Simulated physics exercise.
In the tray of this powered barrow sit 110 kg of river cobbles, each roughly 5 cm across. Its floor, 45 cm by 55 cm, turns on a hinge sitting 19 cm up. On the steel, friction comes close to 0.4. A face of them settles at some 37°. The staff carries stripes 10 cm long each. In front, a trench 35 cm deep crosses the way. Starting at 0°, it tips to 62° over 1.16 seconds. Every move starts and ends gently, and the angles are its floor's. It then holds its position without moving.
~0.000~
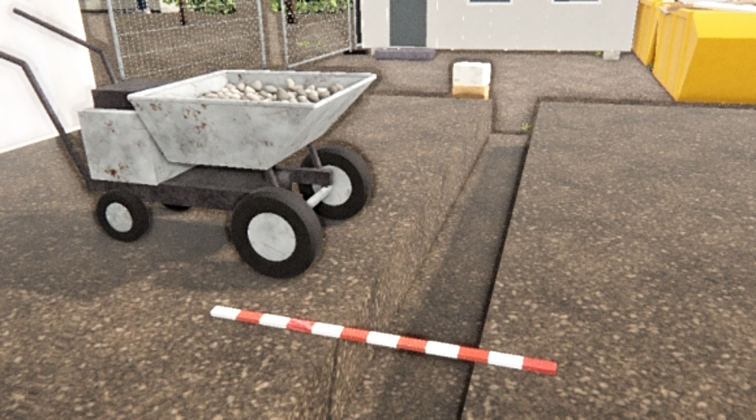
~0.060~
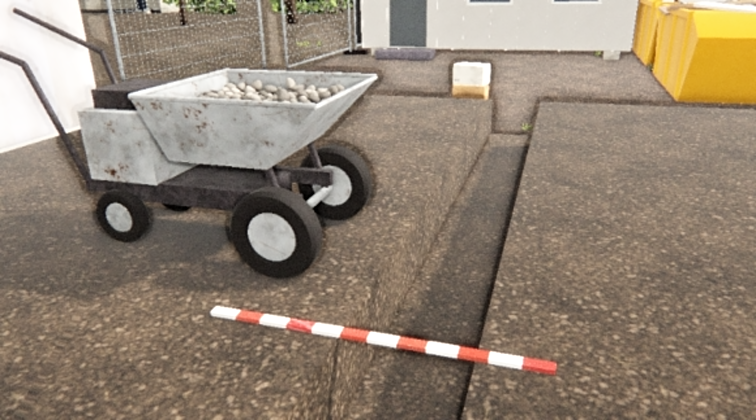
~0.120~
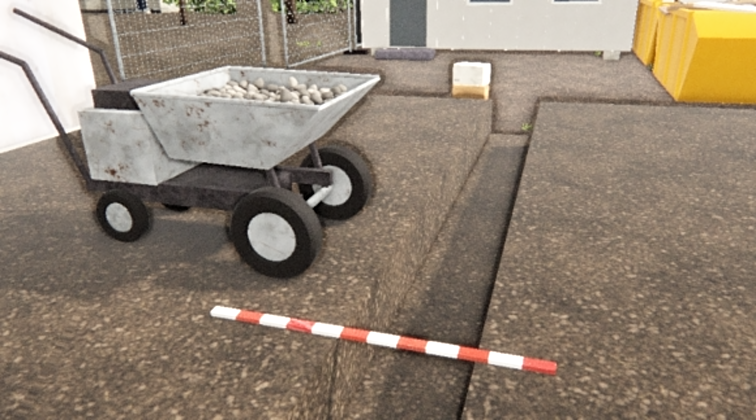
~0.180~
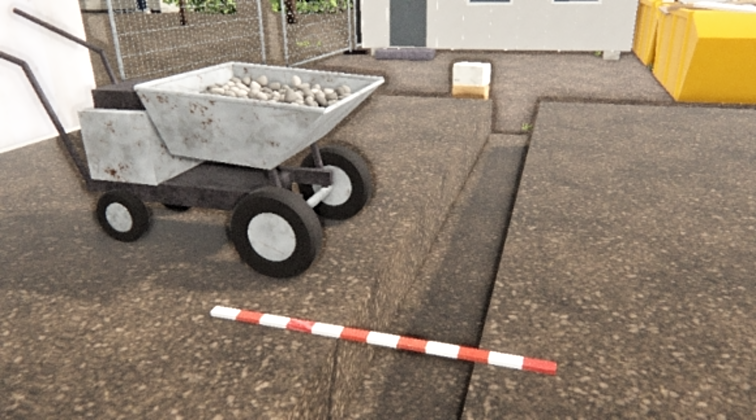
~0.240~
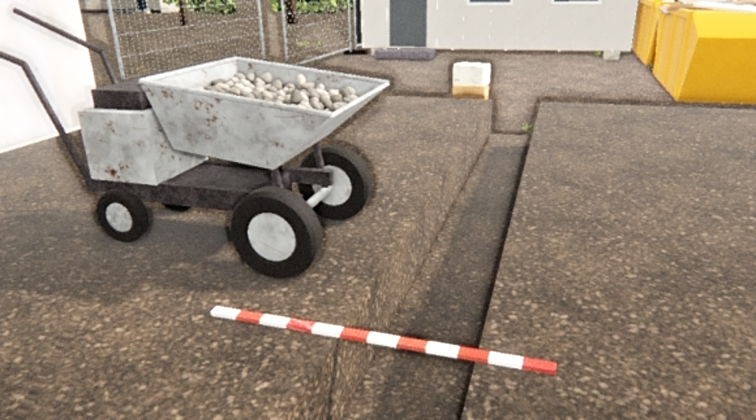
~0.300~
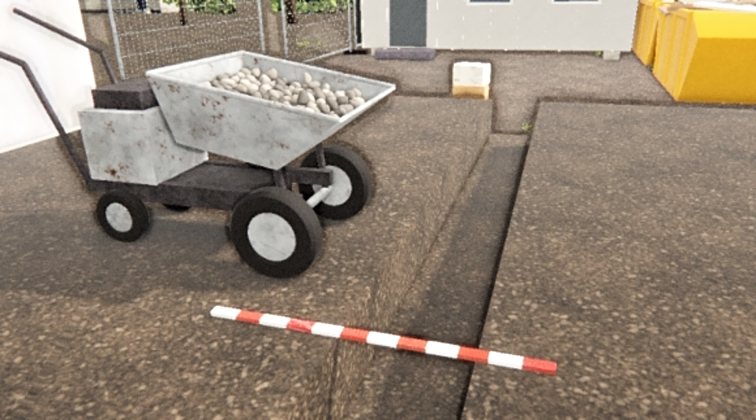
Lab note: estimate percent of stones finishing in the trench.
Approx. 88 %.
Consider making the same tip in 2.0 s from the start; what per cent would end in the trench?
Roughly 95 per cent would.
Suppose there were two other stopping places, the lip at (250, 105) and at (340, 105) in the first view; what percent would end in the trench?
Roughly 100 in a hundred, then 65 in a hundred.
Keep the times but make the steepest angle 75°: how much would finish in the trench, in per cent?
About 90%.
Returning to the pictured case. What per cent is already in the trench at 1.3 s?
25 per cent or so by then.
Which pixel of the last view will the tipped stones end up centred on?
About (468, 318).
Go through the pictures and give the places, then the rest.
In the first frame, the tray is at 0°, its lip at (315, 106); the top of the load is at (291, 92).
The second frame shows lip at (316, 107), floor tilted 0°, highest stones at (291, 91); the stones move at 0.1 m/s on average.
In the third frame, the tray is at 2°, its lip at (319, 109); the top of the load is at (270, 89); the stones move at 0.2 m/s on average.
The fourth frame shows lip at (325, 112), floor tilted 4°, highest stones at (253, 86); the stones move at 0.3 m/s on average.
In the fifth frame, the tray is at 7°, its lip at (331, 116); the top of the load is at (251, 82); the stones move at 0.4 m/s on average.
The sixth frame shows lip at (340, 121), floor tilted 10°, highest stones at (242, 78); the stones move at 0.5 m/s on average.
After 0.9 s the floor is at 52°; 100 % in the tray; the foremost stones are at (405, 182).
After 1.3 s the floor is at 62°; 74 % in the tray, 26 % in the trench; the foremost stones are at (495, 275).
After 1.6 s the floor is at 62°; 36 % in the tray, 52 % in the trench, 12 % past the trench; the foremost stones are at (590, 263).
After 3.6 s the floor is at 62°; 0 % in the tray, 88 % in the trench, 12 % past the trench; the foremost stones are at (667, 290).
